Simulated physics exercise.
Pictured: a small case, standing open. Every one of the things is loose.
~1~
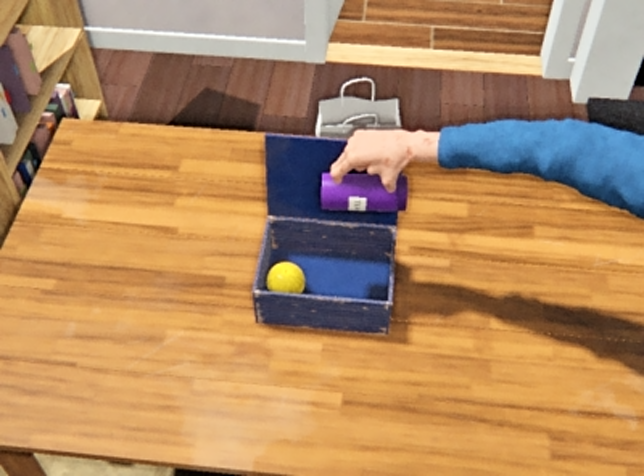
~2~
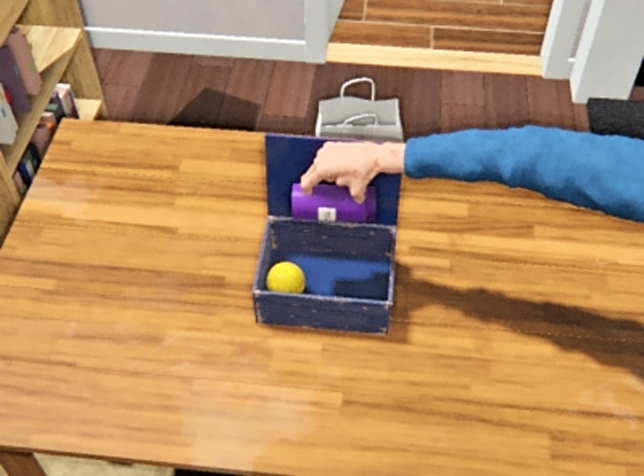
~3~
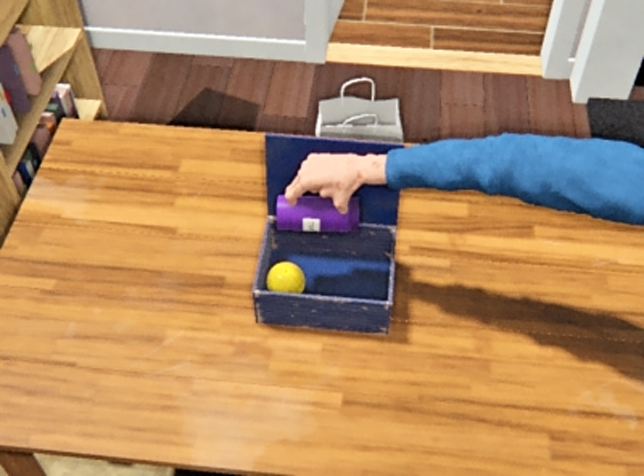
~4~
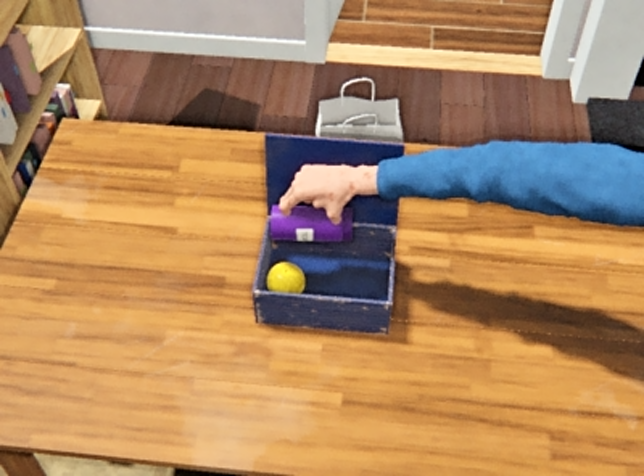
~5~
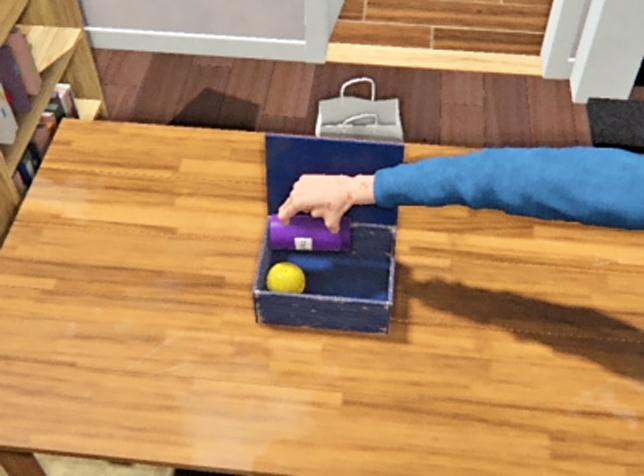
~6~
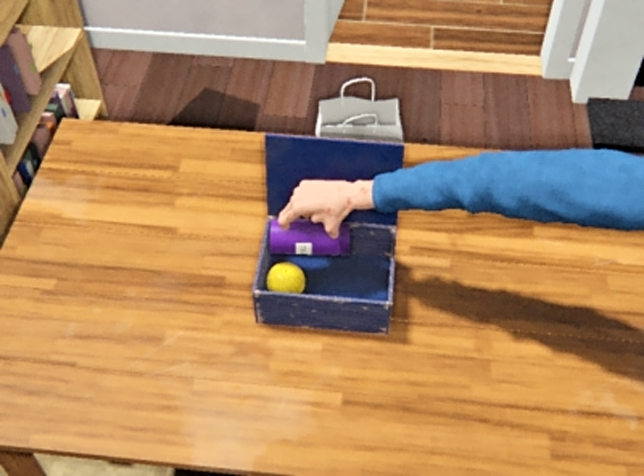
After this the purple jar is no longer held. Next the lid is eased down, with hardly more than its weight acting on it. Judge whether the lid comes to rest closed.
It does.
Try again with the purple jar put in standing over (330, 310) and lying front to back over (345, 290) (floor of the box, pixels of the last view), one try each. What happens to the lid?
First time it won't go down, and next time it drops into place.
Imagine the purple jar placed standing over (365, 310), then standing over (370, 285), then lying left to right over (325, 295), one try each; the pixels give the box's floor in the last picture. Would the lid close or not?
The lid stays partly open the first time, stays partly open the second time and goes all the way down the third time.
Then, 1.30 s past the last view, lid 84° above the rim; purple jar displaced about its own width near (309, 254).
Then, 1.80 s past the last view, lid 31° above the rim; purple jar displaced about its own width near (309, 254).
Finally, lid shut; moved from the start, purple jar; yellow apple still in place. Final places as the last picture's camera would see them, purple jar near (309, 254).
